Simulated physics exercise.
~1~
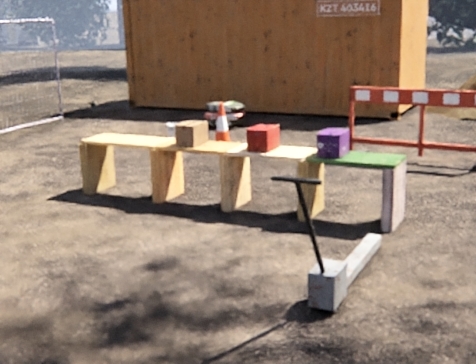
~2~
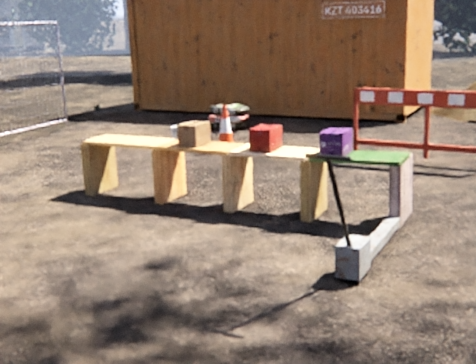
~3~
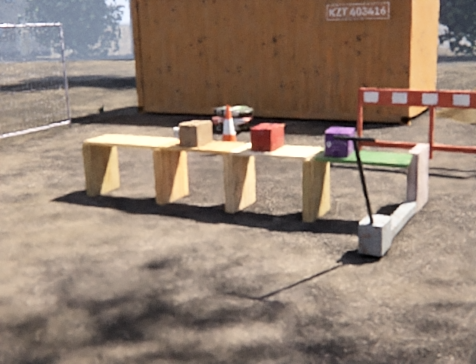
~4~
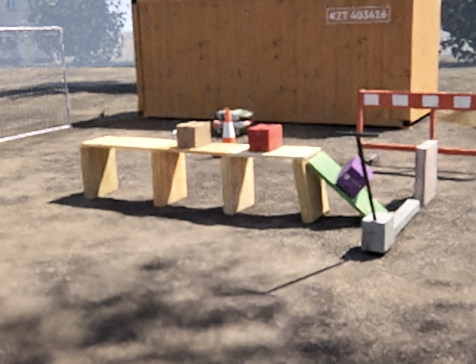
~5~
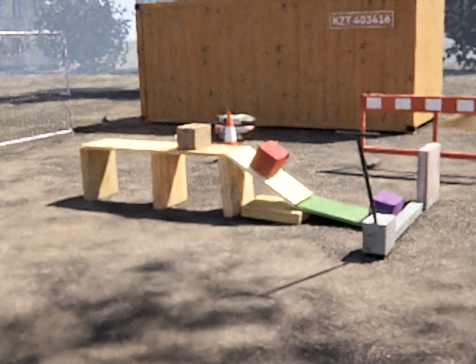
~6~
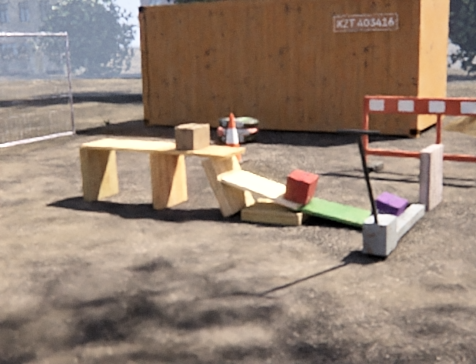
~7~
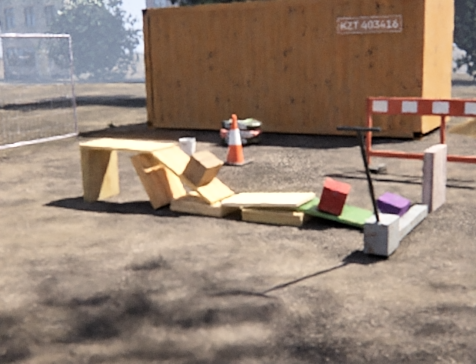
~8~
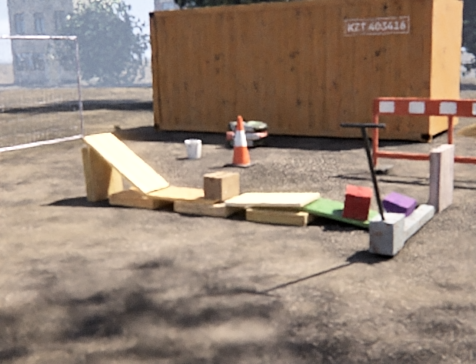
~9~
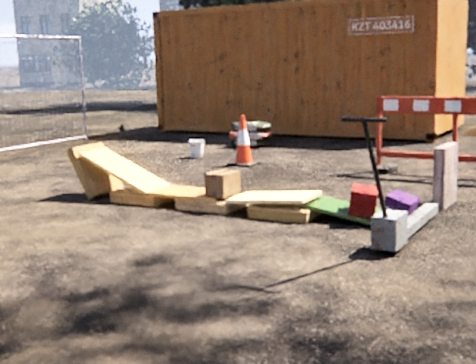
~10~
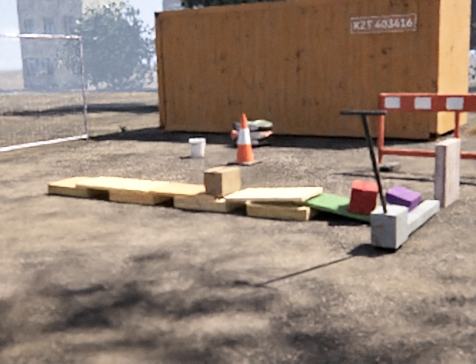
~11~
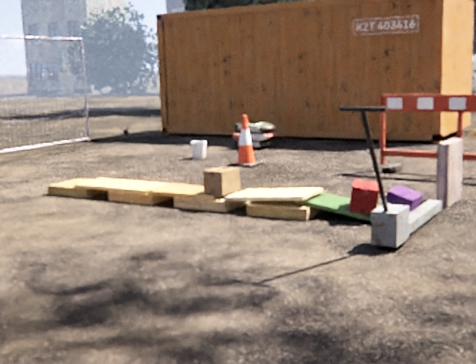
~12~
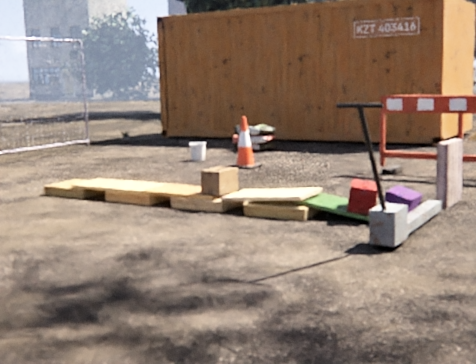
Sunlit dirt yard with shipping container, a jack pushing out a plank shelf's right support, boards and boxes toppling leftward until flat.
